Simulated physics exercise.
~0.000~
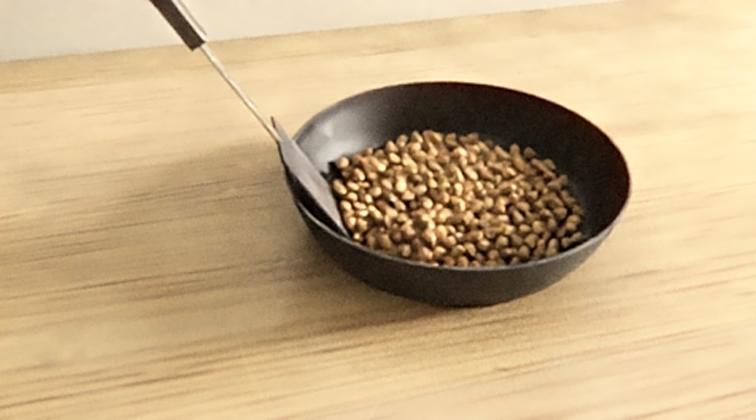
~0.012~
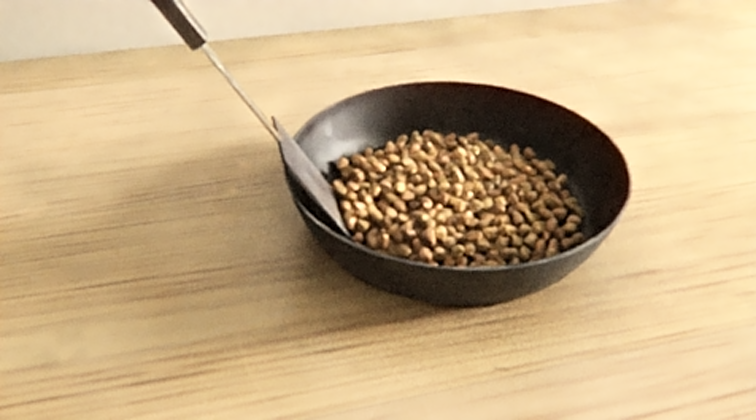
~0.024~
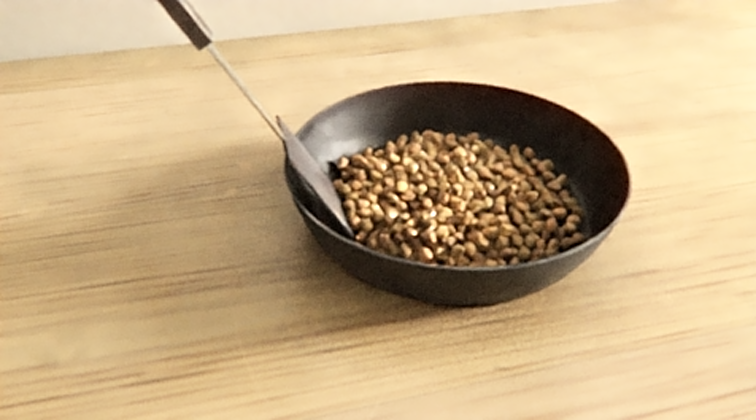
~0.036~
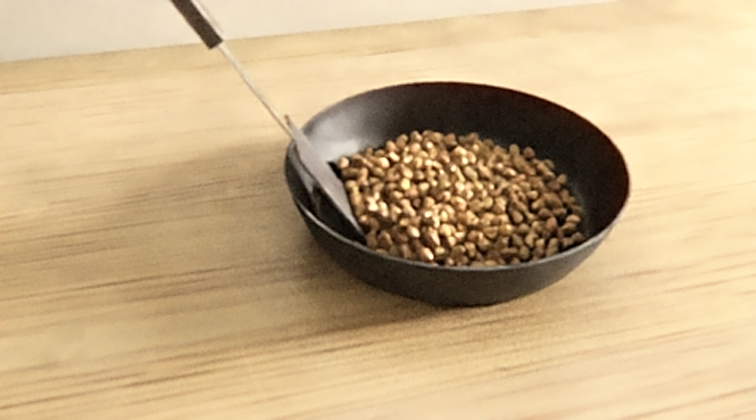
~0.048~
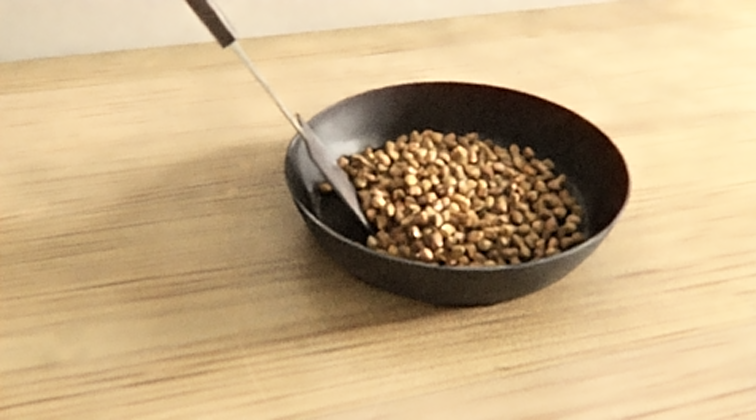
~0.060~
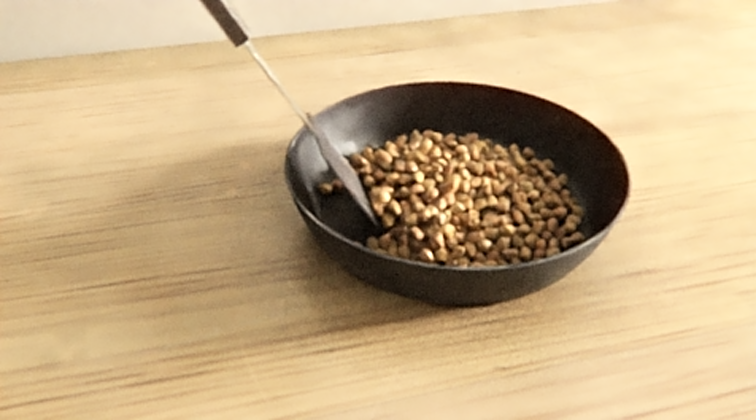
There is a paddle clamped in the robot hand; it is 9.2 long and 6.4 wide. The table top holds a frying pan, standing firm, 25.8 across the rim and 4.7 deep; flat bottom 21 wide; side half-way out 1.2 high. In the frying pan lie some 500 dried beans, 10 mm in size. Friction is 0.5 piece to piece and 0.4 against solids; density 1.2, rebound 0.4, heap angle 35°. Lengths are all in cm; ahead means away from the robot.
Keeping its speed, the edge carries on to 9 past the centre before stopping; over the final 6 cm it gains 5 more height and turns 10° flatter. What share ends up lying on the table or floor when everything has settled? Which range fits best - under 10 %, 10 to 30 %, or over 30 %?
The range that fits: Under 10 %.
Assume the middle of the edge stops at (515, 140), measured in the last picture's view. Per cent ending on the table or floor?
Something near 0 in a hundred.
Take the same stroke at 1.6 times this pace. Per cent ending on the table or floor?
10 %.
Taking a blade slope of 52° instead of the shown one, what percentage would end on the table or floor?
That would leave close to 5 per cent on the table or floor.
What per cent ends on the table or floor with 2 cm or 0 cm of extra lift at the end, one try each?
Result: Approx. 0 % and 0 %, one try each.
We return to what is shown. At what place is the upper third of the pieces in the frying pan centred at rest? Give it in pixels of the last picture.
Look near (556, 173).
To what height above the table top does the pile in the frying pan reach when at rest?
4.5 cm.
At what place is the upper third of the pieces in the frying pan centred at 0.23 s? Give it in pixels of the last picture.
(543, 175).
By 0.14 s, sloping 61°, highest piece 4 above the table; 500 in the frying pan.
By 0.23 s, sloping 58°, highest piece 4 above the table; 500 in the frying pan.
By 0.47 s, sloping 51°, highest piece 4 above the table; 488 in the frying pan, 12 on the table or floor.
By 1.52 s, sloping 51°, highest piece 4 above the table; 488 in the frying pan, 12 on the table or floor.
Final count, 488 in the frying pan, 12 on the table or floor. That is 2 % on the table or floor.
